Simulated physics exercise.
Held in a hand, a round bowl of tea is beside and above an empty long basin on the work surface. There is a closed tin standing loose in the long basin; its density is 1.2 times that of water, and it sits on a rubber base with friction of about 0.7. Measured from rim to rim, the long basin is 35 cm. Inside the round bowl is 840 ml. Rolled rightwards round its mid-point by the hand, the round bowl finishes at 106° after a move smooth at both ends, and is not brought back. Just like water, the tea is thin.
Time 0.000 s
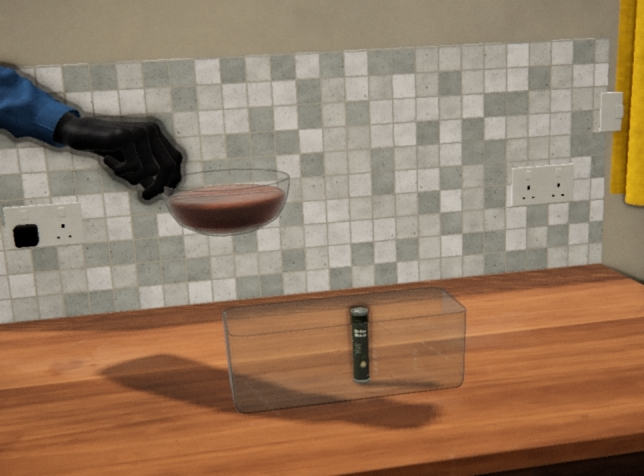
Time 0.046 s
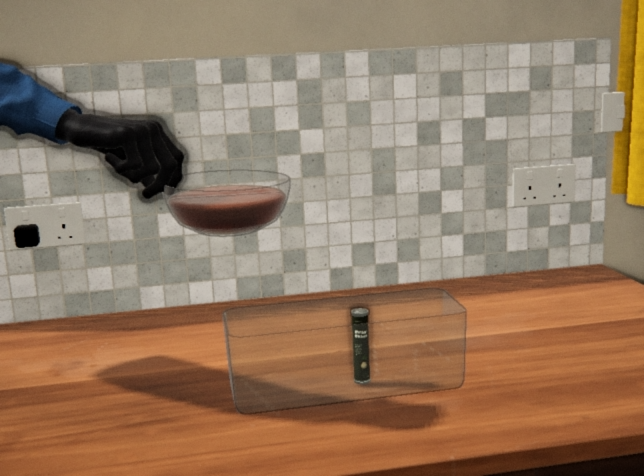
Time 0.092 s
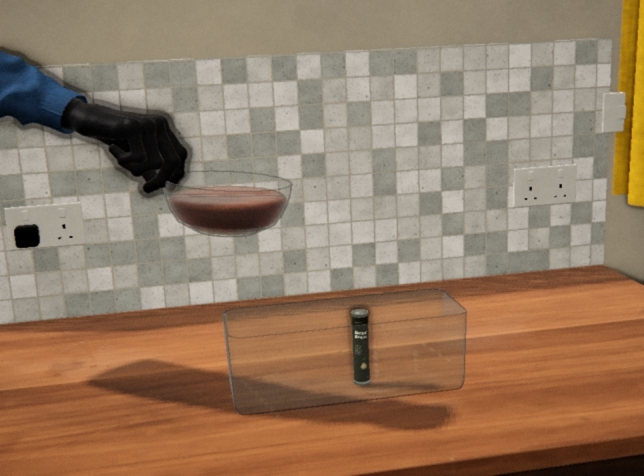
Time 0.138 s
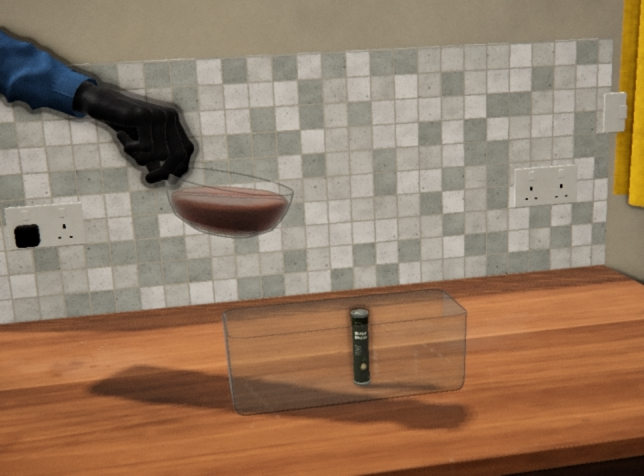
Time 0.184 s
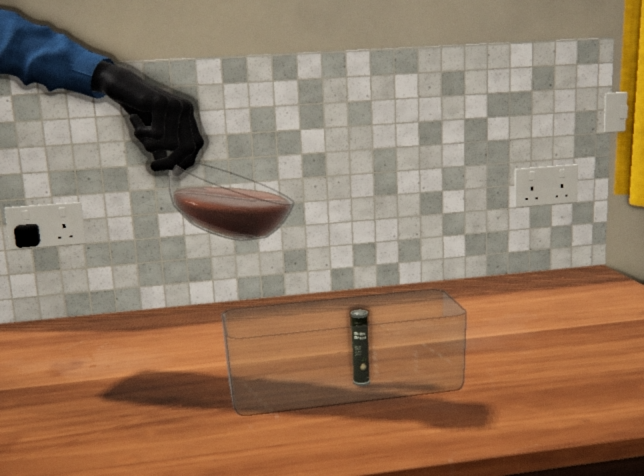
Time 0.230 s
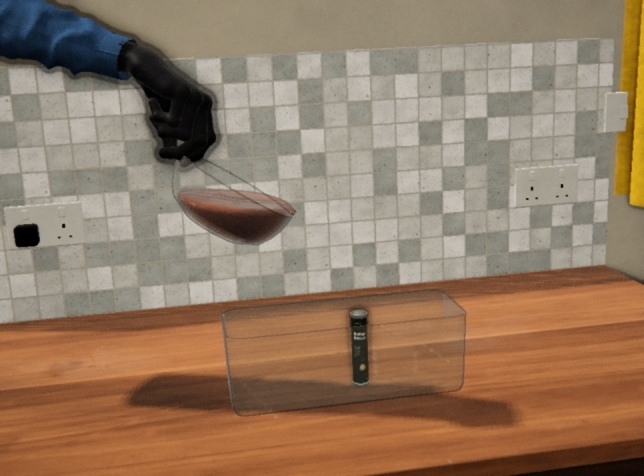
A black-gloved hand held a round glass bowl of reddish-brown tea above a clear basin with a small dark tin standing inside, then steadily tilted the bowl rightwards until it was steeply slanted.
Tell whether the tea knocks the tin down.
It is going to fail.
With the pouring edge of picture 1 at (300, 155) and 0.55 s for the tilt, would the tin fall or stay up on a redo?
Then the tin comes down.
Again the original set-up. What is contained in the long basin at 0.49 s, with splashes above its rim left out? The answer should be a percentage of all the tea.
Near 34 in a hundred.
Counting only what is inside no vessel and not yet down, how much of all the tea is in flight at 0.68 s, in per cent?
I'd put it at about 4 per cent of the liquid.
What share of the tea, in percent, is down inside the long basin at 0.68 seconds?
Around 92 in a hundred.
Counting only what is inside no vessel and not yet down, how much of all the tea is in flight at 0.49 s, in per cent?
At that moment, about 58 percent.
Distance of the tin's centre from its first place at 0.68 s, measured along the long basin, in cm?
Roughly 4 cm.
By 0.49 s the tilt is 98° and 8 per cent is still to pour; the tin stands where it began.
By 0.68 s the tilt is 106° and 0 per cent is still to pour; the tin stands 4 cm from where it began.
By 0.88 s the tilt is 106° and 0 per cent is still to pour; the tin leans 10°.
By 1.10 s the tilt is 106° and 0 per cent is still to pour; the tin lies on its side.
At rest the tin lies on its side.
